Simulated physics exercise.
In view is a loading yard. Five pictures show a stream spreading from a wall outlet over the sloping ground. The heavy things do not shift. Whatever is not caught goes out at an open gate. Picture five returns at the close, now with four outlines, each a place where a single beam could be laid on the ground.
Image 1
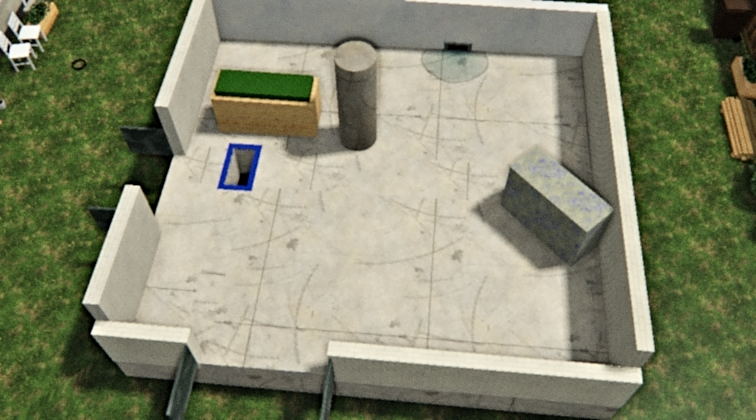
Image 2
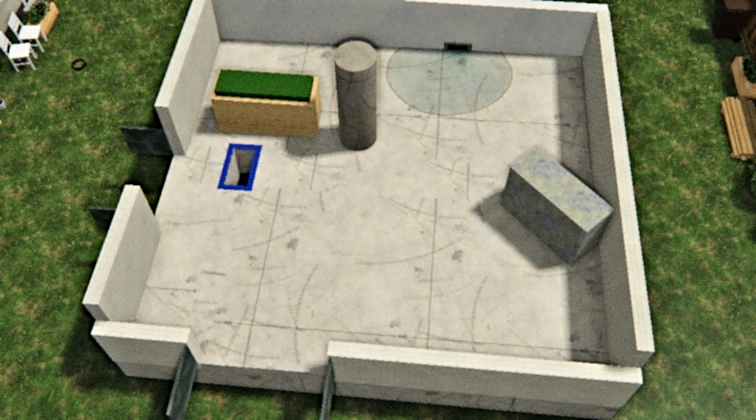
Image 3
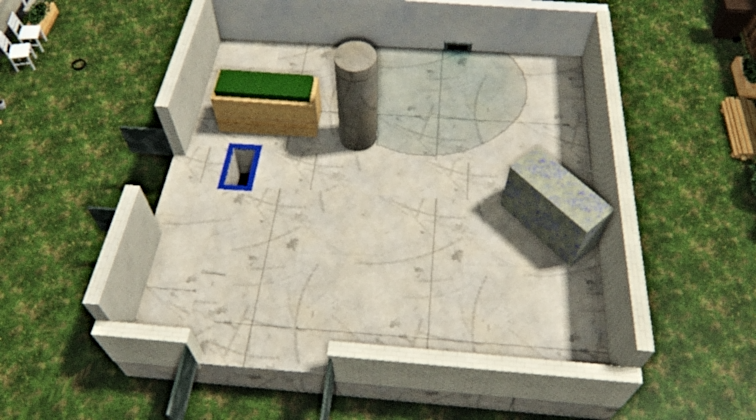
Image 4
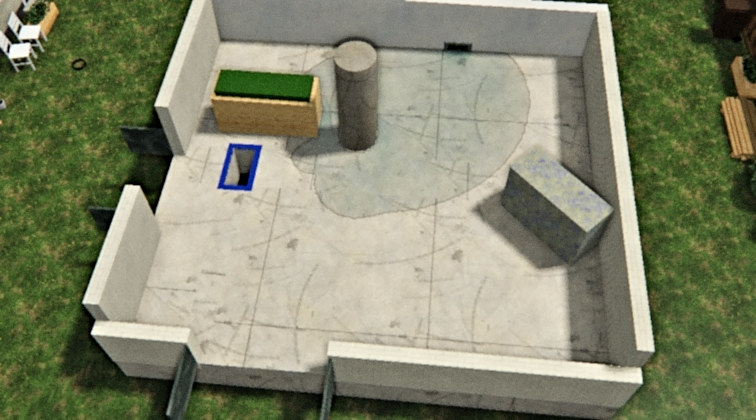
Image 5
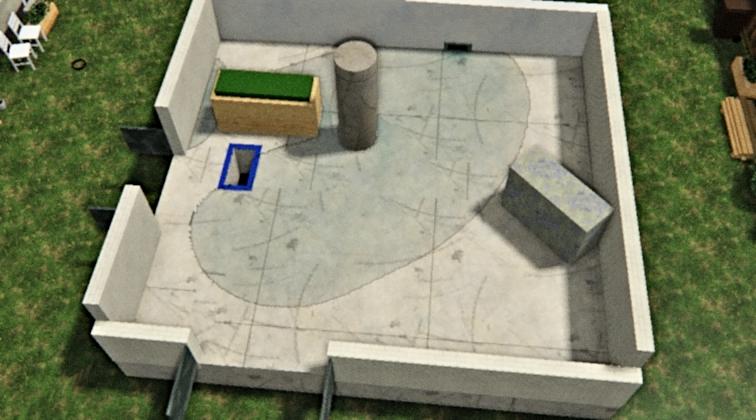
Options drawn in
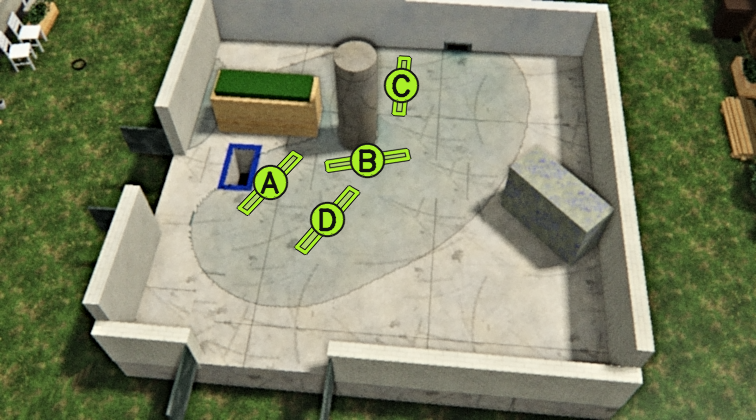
A walled concrete yard with a planter, a pillar and a grey block had a small puddle by its back wall, which spread around the pillar and then widely across the floor toward the front left.
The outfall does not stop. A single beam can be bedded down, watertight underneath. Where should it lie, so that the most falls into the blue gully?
B works best here.
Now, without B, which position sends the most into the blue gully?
D.
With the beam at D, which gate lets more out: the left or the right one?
The right gate.
On the marked copy, A from (243, 210) to (296, 155); B from (327, 166) to (407, 154); C from (398, 113) to (404, 58); D from (301, 249) to (353, 190).
Choosing A, about 3 % of the stream runs into the blue gully, about 97 % out by the gates.
Choosing B, about 11 % of the stream runs into the blue gully, about 88 % out by the gates.
Choosing C, about 4 % of the stream runs into the blue gully, about 96 % out by the gates.
Choosing D, about 7 % of the stream runs into the blue gully, about 92 % out by the gates.
